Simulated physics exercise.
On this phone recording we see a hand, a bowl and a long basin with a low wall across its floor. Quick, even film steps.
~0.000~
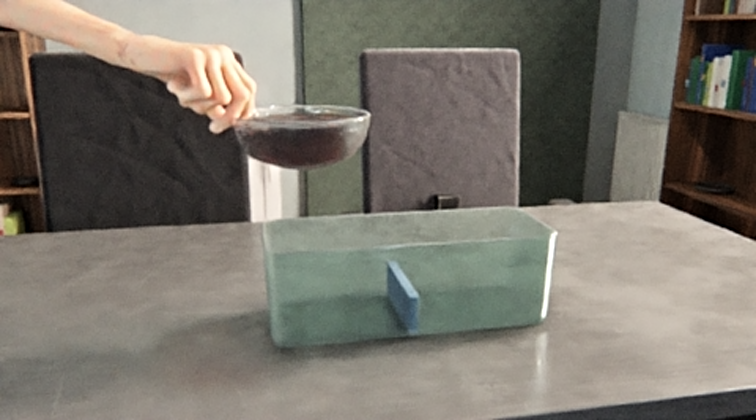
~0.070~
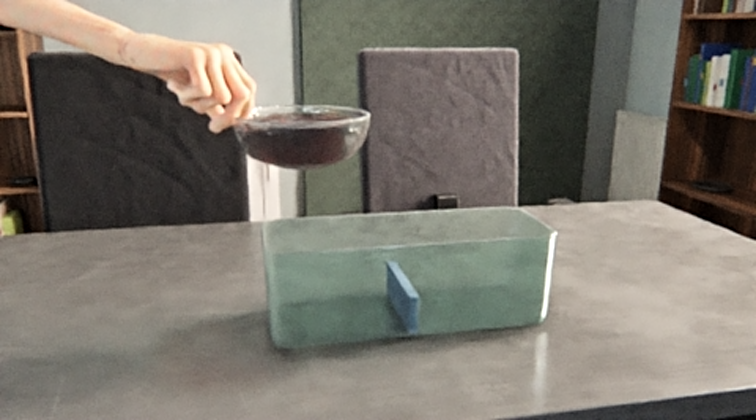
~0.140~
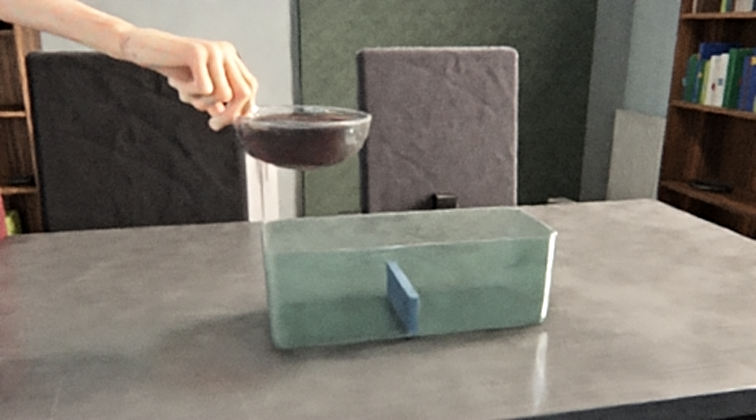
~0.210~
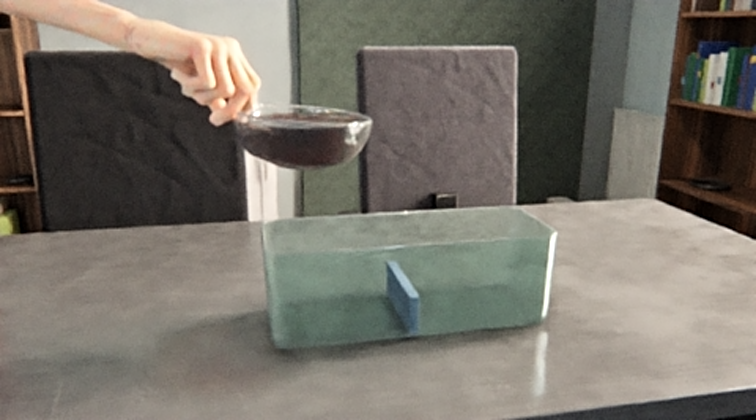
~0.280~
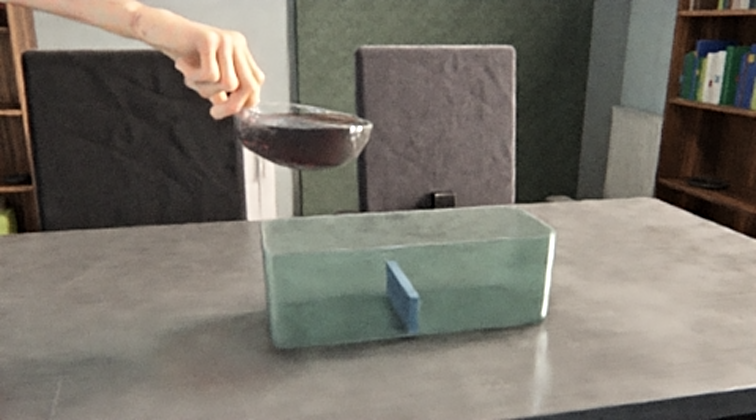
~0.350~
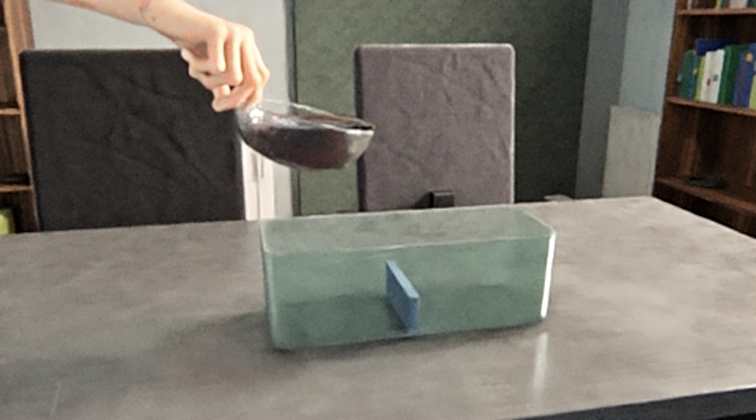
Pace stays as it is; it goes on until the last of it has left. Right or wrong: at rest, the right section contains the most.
Right.
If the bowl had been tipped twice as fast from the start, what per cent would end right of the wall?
Estimate: Around 50 %.
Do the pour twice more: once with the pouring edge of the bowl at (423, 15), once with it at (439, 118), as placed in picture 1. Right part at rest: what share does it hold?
About 95 and 100 per cent.
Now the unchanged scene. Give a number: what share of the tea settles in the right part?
About 70 percent.
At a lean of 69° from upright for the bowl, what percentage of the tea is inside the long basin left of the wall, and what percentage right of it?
Reading: Left some 5 %, right some 50 %.
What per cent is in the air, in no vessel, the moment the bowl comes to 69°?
25 per cent.
Then, 0.85 s in, the tilt is 69° and 20 per cent is still to pour, 6 is left of the wall and 48 right of it.
Then, 1.21 s in, the tilt is 104° and 0 per cent is still to pour, 31 is left of the wall and 68 right of it.
Then, 1.60 s in, the tilt is 115° and 0 per cent is still to pour, 31 is left of the wall and 68 right of it.
Then, 2.01 s in, the tilt is 115° and 0 per cent is still to pour, 31 is left of the wall and 68 right of it.
Finally, 31 per cent lies left of the wall, 68 right of it and 0 outside.
